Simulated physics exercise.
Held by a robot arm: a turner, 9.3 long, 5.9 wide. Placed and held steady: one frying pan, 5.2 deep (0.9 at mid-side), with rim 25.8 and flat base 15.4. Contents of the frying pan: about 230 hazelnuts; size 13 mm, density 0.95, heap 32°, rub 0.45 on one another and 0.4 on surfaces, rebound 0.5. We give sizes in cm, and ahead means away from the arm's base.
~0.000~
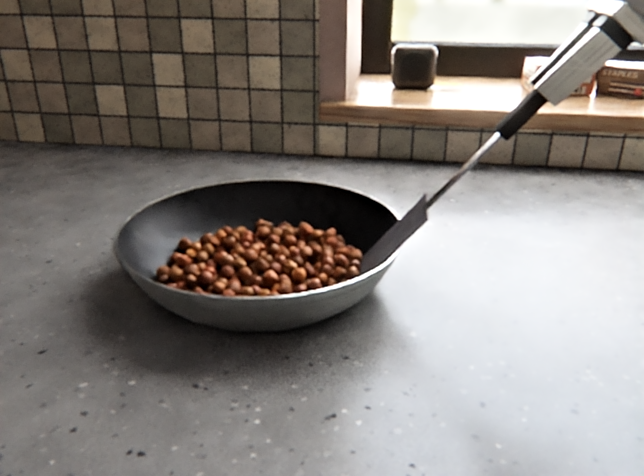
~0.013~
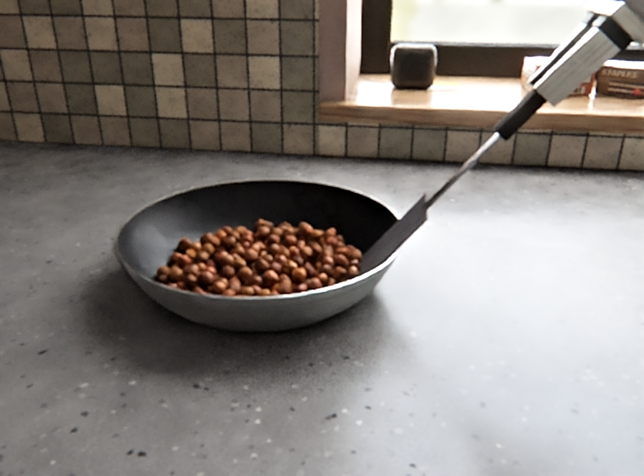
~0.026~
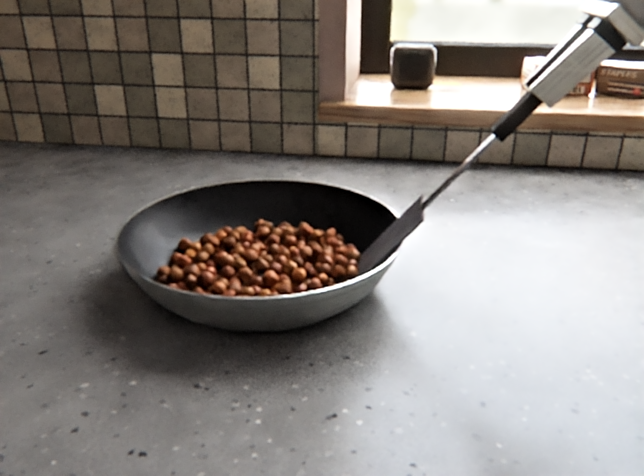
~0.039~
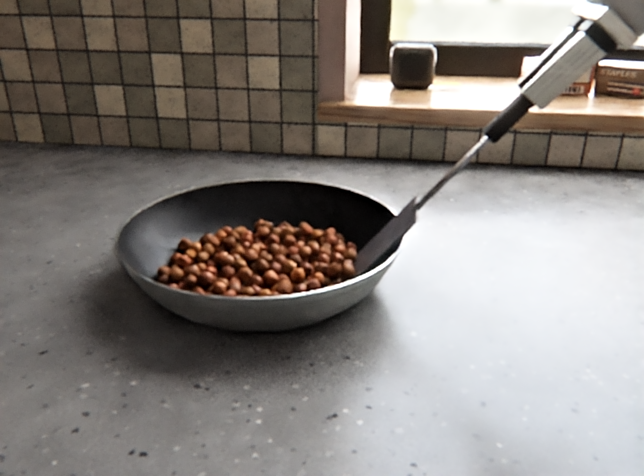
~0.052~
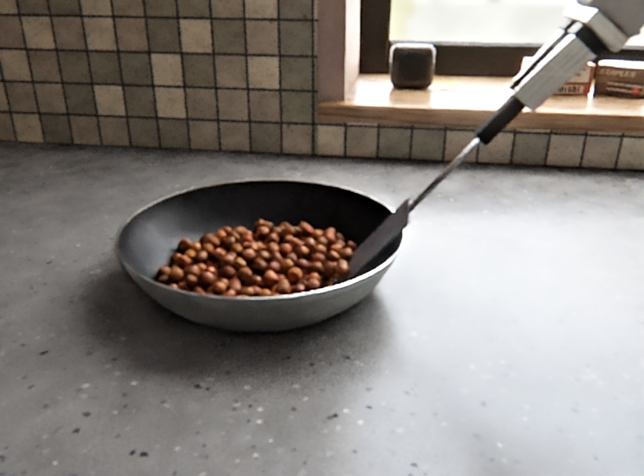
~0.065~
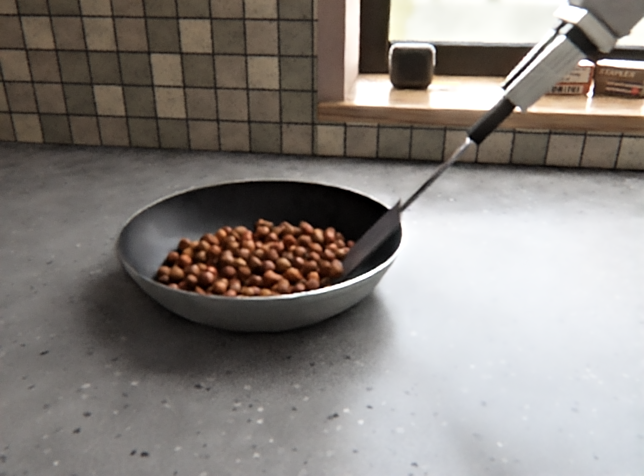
A robot arm held a dark turner at the right side of a frying pan full of hazelnuts, then slid it slightly left toward the nuts, while the pan stayed still on the gray countertop.
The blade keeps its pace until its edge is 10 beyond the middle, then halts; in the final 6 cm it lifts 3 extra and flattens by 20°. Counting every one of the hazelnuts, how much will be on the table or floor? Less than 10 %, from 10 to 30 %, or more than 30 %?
Less than 10 %.
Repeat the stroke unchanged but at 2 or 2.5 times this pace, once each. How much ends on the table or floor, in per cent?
I'd say near 20 and then near 20 per cent.
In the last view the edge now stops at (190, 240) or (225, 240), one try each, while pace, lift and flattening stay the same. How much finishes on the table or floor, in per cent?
About 0 and 0 per cent.
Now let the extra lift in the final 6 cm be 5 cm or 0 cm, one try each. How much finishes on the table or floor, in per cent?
Roughly 5 % and then 0 %.
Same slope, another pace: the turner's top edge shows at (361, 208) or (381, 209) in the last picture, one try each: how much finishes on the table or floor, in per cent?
About 20 and 20 percent.
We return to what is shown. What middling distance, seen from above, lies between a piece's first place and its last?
It works out to roughly 2 cm.
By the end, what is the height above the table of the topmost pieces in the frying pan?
About 5.0 cm.
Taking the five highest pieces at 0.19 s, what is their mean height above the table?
Around 4 cm above the table.
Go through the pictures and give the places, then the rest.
Turner top edge at (428, 206), sloping 51°; upper third of the load around (266, 261), from x 165 to 355, top at y 225; 230 in the frying pan, in the first picture.
Turner top edge at (427, 206), sloping 51°; upper third of the load around (267, 261), from x 165 to 355, top at y 225, in the second picture.
Turner top edge at (423, 207), sloping 51°; upper third of the load around (267, 261), from x 165 to 355, top at y 225, in the third picture.
Turner top edge at (417, 208), sloping 51°; upper third of the load around (269, 260), from x 165 to 350, top at y 225, in the fourth picture.
Turner top edge at (409, 209), sloping 51°; upper third of the load around (268, 258), from x 165 to 350, top at y 225, in the fifth picture.
Turner top edge at (402, 210), sloping 51°; upper third of the load around (266, 257), from x 165 to 350, top at y 225; 230 in the frying pan, in the sixth picture.
After 0.19 s, sloping 51°, highest piece 4 above the table; 230 in the frying pan.
After 0.32 s, sloping 45°, highest piece 5 above the table; 230 in the frying pan.
After 0.59 s, sloping 31°, highest piece 6 above the table; 215 in the frying pan, 12 on the table or floor, 3 on the blade or in flight.
After 1.64 s, sloping 31°, highest piece 5 above the table; 215 in the frying pan, 15 on the table or floor.
At rest, 215 in the frying pan, 15 on the table or floor. That is 7 % on the table or floor.
